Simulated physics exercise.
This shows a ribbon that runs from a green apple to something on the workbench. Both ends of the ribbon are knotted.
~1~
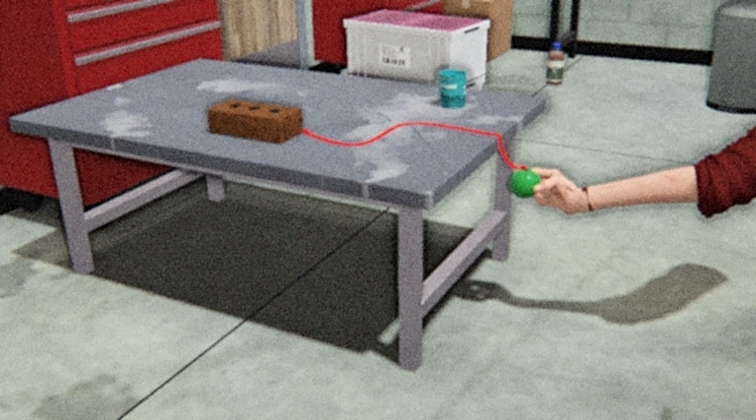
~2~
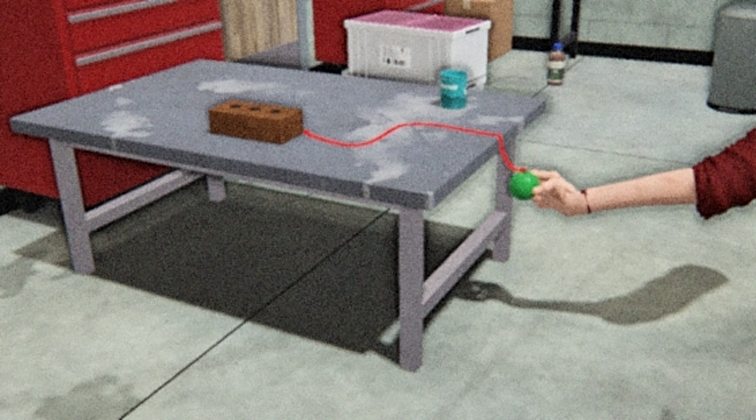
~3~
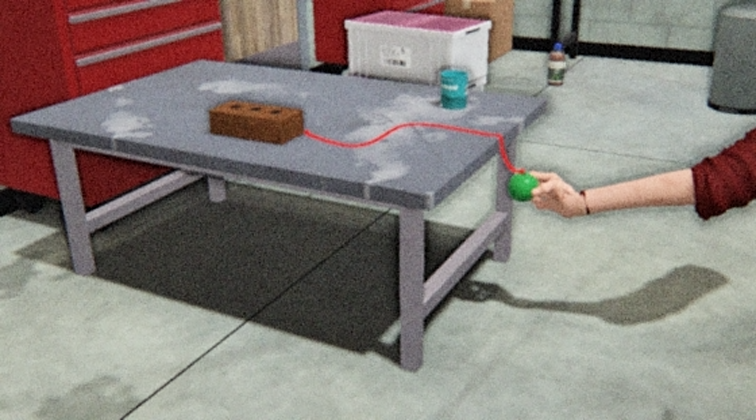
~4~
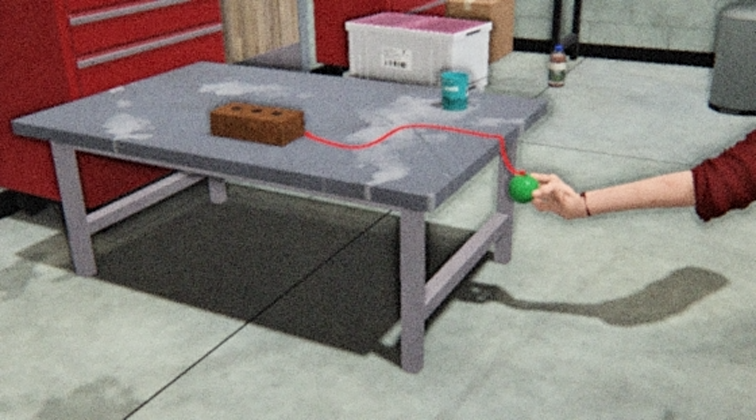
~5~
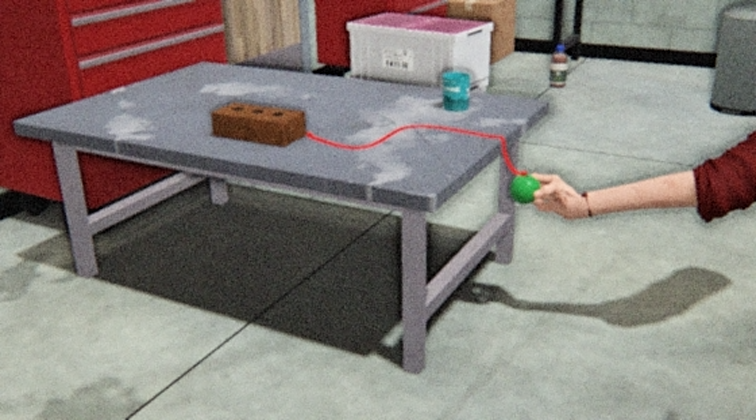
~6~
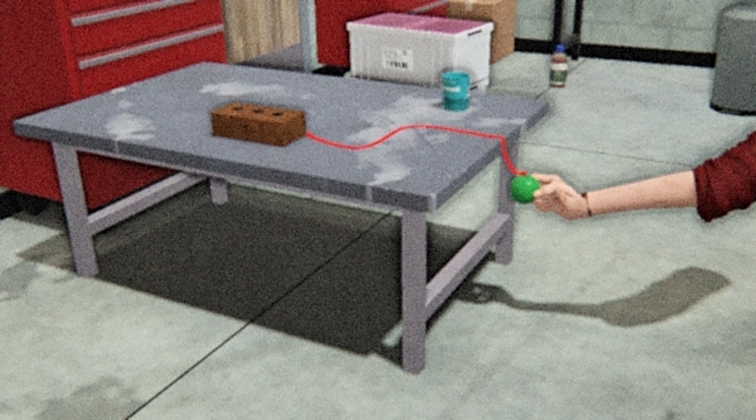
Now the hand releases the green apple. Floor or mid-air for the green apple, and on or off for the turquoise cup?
As I see it, the green apple stops short of the ground. The turquoise cup is not moved.
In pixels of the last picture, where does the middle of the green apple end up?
I'd put it close to (445, 275).
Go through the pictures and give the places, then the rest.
Green apple (525, 184); brick (254, 108); turquoise cup (453, 73), in the first frame.
Green apple (524, 186), in the second frame.
Green apple (523, 187), in the third frame.
Green apple (524, 189); ribbon through (363, 147) (408, 127), in the fourth frame.
Green apple (525, 189); ribbon through (364, 147) (410, 127), in the fifth frame.
Green apple (525, 189); brick (258, 111); turquoise cup (457, 75); ribbon tied to the brick, with little slack, in the sixth frame.
Then, 0.48 s later than the last view, apple above the floor near (456, 243); brick as before; cup as before.
Then, 1.08 s later than the last view, apple above the floor near (527, 278); brick as before; cup as before.
Then, 2.00 s later than the last view, apple above the floor near (495, 291); brick as before; cup as before.
Finally, apple above the floor near (445, 275); brick as before; cup as before. The green apple ends up dangling and the turquoise cup keeps its place.
